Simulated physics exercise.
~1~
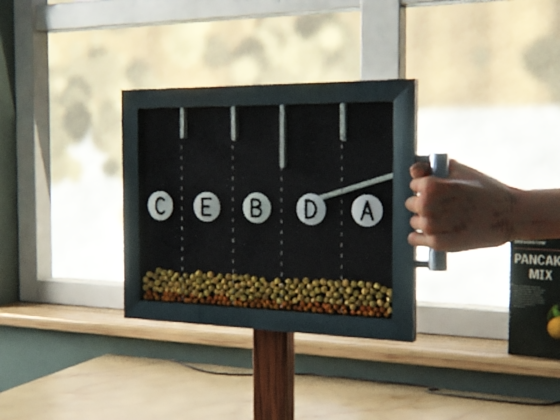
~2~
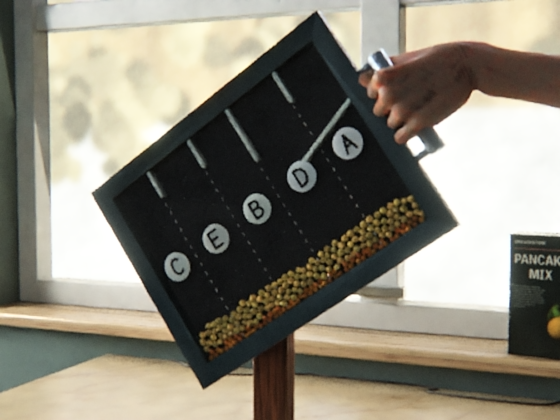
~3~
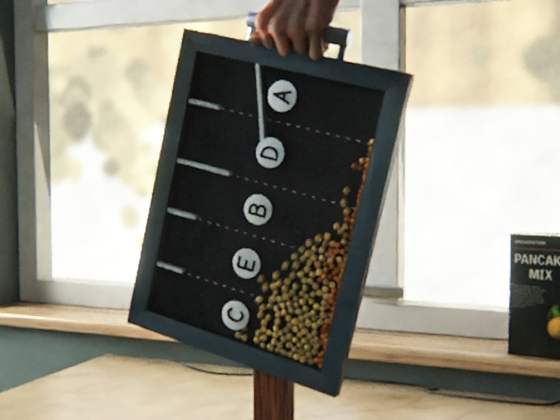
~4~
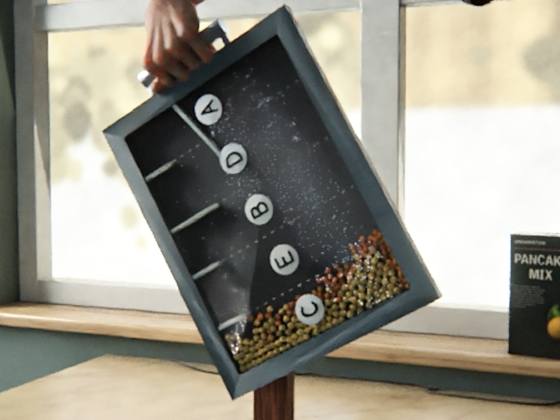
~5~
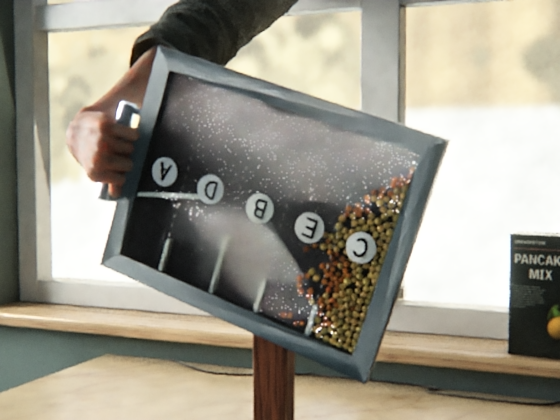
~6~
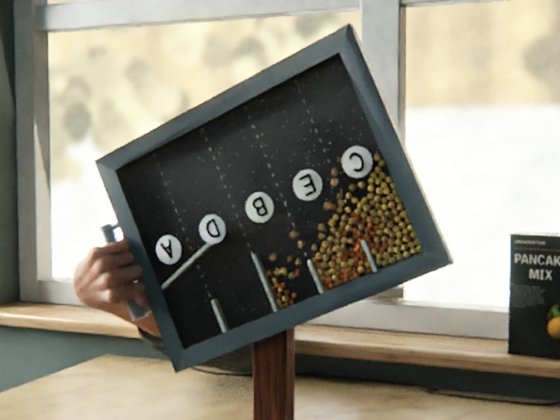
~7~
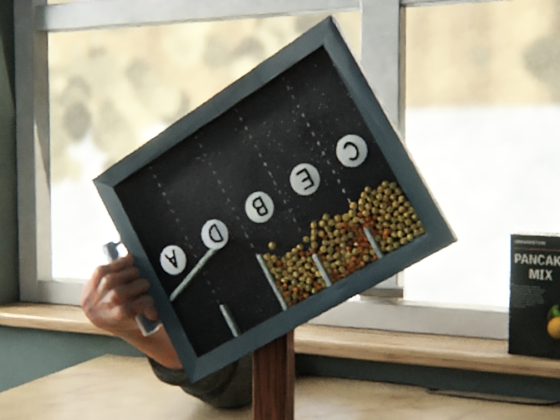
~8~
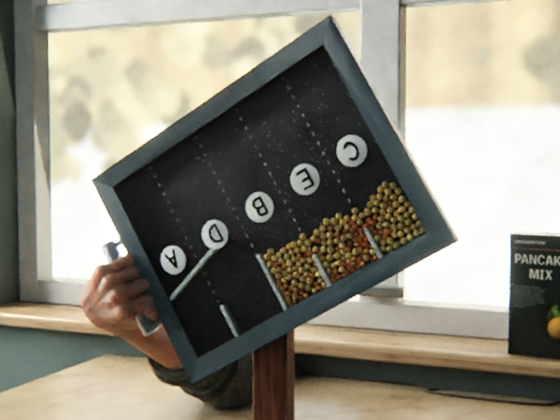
A hand turns a framed case anticlockwise until its chickpeas settle behind dividers, mostly lower right.
